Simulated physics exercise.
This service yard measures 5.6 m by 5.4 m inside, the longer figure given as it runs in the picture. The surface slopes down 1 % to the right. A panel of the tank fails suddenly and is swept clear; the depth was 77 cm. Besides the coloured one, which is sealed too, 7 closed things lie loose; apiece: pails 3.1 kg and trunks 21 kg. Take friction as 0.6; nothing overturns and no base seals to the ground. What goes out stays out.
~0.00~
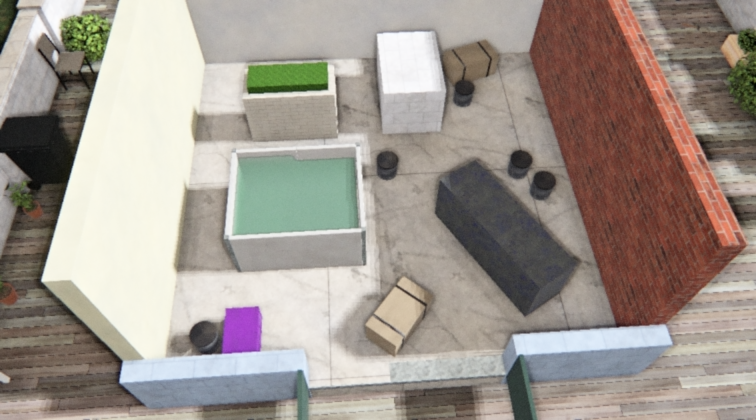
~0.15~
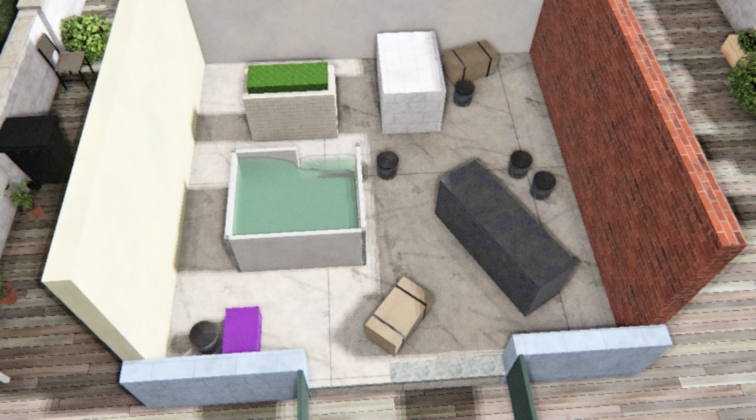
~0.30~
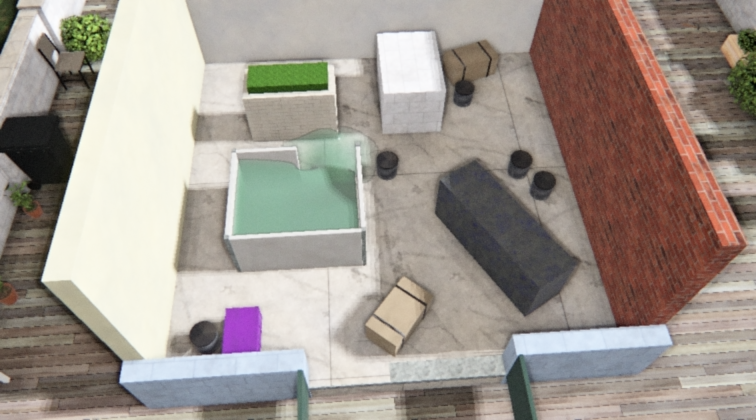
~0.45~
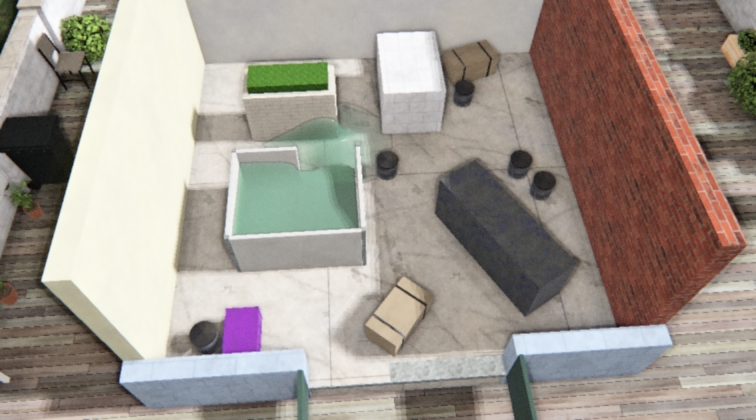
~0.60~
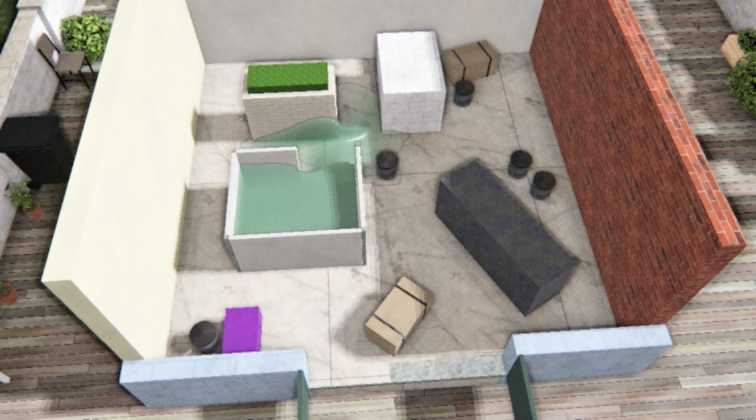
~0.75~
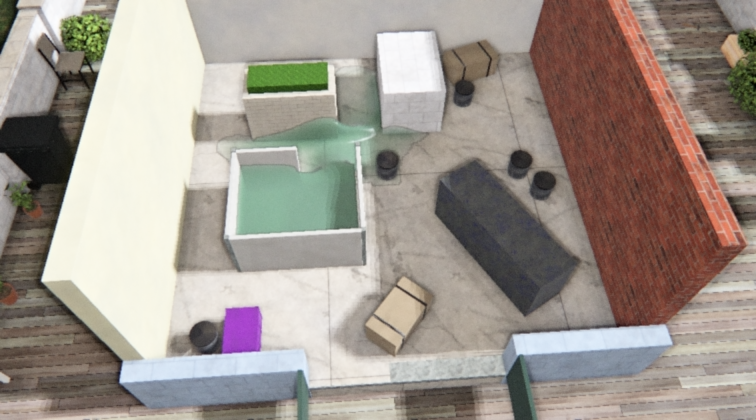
At the start, a walled yard holds a square tank of green water among crates, dark pails and large blocks. Part of the tank's back wall opens, and water pours through the gap onto the floor behind it. The water then spreads left and right toward the pale block, while the purple crate stays still.
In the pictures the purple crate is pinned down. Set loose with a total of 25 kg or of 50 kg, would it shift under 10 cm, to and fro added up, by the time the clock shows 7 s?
Verdict: Only the higher weight holds it.
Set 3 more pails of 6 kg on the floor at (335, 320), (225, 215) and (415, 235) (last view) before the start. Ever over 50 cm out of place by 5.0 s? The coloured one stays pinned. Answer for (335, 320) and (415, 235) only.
In turn: Less, under.
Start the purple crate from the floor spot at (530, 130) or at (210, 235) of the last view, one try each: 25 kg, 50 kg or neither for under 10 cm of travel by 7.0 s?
In turn: Only the larger holds; only the larger holds.
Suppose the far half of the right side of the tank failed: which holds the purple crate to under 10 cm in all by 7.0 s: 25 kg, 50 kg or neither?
Then the smaller load will do.
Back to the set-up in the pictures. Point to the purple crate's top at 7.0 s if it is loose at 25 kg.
Around (283, 323).
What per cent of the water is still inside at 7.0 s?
About 100 per cent.
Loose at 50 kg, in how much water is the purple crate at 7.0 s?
About 6 cm.
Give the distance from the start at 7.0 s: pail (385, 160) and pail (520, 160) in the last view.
In that order: 20 cm, 300 cm.
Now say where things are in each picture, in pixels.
The purple crate at (241, 330), on the bottom; water covers 2.0 m2; 0 of 8 have shifted, in the first picture.
The purple crate at (241, 330) rests on the ground; 2.6 m2 under water; 0 of 8 have shifted, in the second picture.
The purple crate at (241, 330), on the bottom; 3.2 m2 under water; 0 of 8 have shifted, in the third picture.
The purple crate at (241, 330) rests on the ground; 3.8 m2 under water; 0 of 8 have shifted, in the fourth picture.
The purple crate at (241, 330) rests on the ground; 4.3 m2 under water; 0 of 8 have shifted, in the fifth picture.
The purple crate at (241, 330) rests on the ground; water covers 4.9 m2; 0 of 8 have shifted, in the sixth picture.
After 1.4 s the purple crate would be 0 cm from its start with 25 kg and 0 cm from its start with 50 kg; 0 cm of water round it then.
After 3.1 s the purple crate would be 0 cm from its start with 25 kg and 0 cm from its start with 50 kg; 5 cm of water round it then.
After 4.9 s the purple crate would be 26 cm from its start with 25 kg and 0 cm from its start with 50 kg; 7 cm of water round it then.
After 7.0 s the purple crate would be 51 cm from its start with 25 kg and 0 cm from its start with 50 kg; 6 cm of water round it then.
